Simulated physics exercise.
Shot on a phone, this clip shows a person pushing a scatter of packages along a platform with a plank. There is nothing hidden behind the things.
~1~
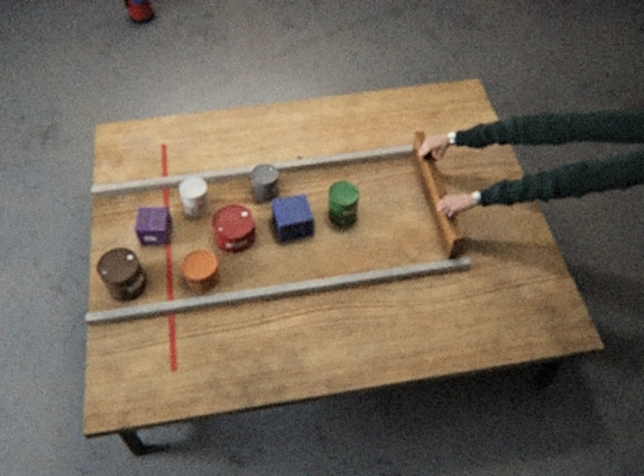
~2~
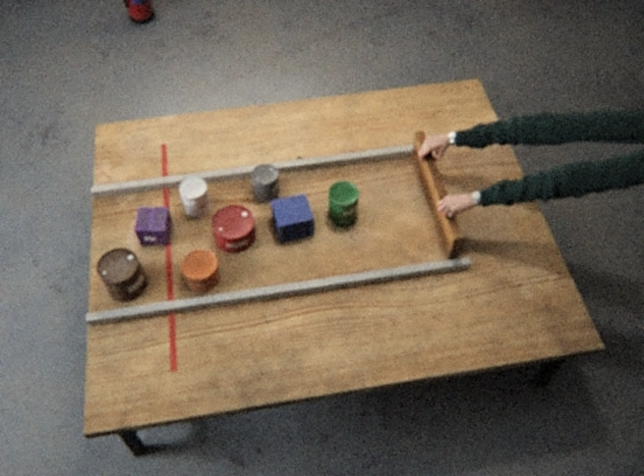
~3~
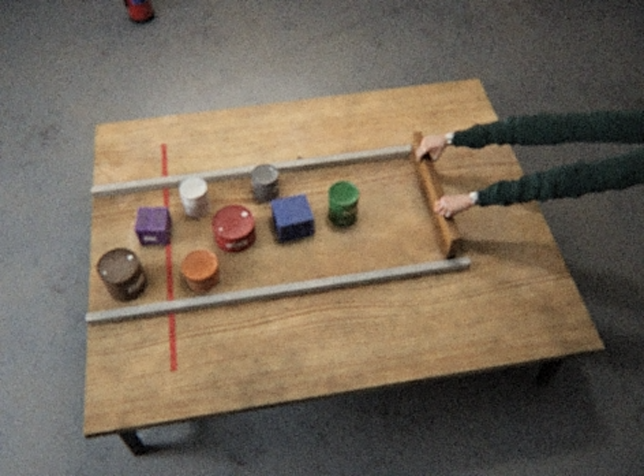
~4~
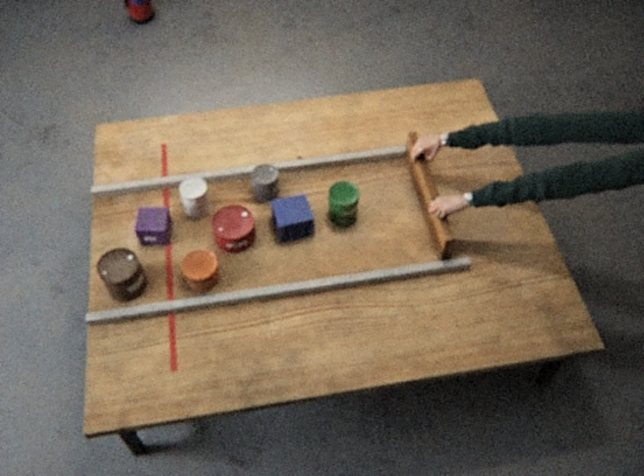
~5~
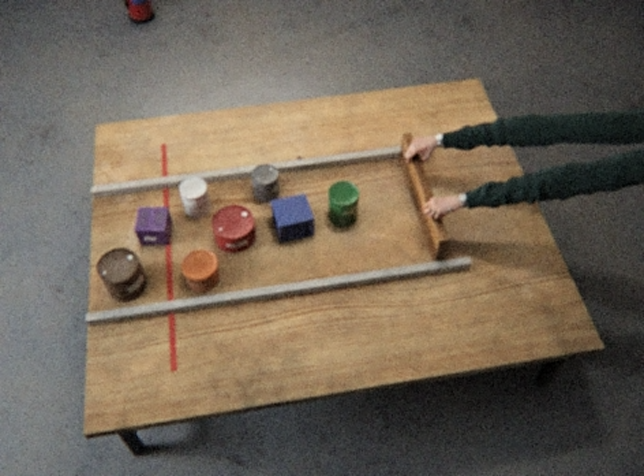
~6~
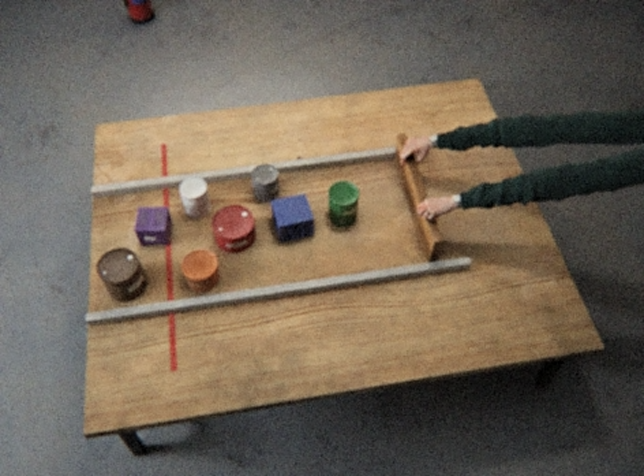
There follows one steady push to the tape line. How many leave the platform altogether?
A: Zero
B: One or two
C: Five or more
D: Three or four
One or two.
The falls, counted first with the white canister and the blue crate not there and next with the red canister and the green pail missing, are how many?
The answer is 0 and then 0.
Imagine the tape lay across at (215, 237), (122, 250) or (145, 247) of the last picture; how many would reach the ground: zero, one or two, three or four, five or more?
One after the other, the answers are none at all; five or more; one to two.
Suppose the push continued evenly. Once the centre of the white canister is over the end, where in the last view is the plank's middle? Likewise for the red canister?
The middle is at (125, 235) when it's the white canister, and at (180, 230) when it's the red canister.
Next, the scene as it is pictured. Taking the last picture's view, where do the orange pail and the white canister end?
The orange pail finishes at (151, 278); the white canister finishes at (127, 211).
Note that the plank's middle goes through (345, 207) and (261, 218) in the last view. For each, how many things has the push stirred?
At the first place 1, at the second 5.
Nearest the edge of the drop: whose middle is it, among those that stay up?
The purple tote winds up nearest.
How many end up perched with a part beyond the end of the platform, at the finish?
My count gives 1.
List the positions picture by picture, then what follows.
The first frame shows brown canister (122, 275); purple tote (154, 226); orange pail (201, 271); plank (435, 194); tape (168, 243).
The second frame shows purple tote (154, 226); blue crate (293, 218).
The third frame shows orange pail (201, 271); green pail (343, 204).
The fourth frame shows brown canister (122, 275); red canister (234, 229).
The fifth frame shows purple tote (154, 226); grey canister (265, 183).
The sixth frame shows brown canister (122, 275); purple tote (154, 226); orange pail (201, 271); plank (417, 197); tape (168, 243).
A little later, none off yet; brown canister at rest near (122, 275); purple tote at rest near (154, 226); orange pail at rest near (201, 271).
When it is over, the number that fall off is one or two; down, red canister.
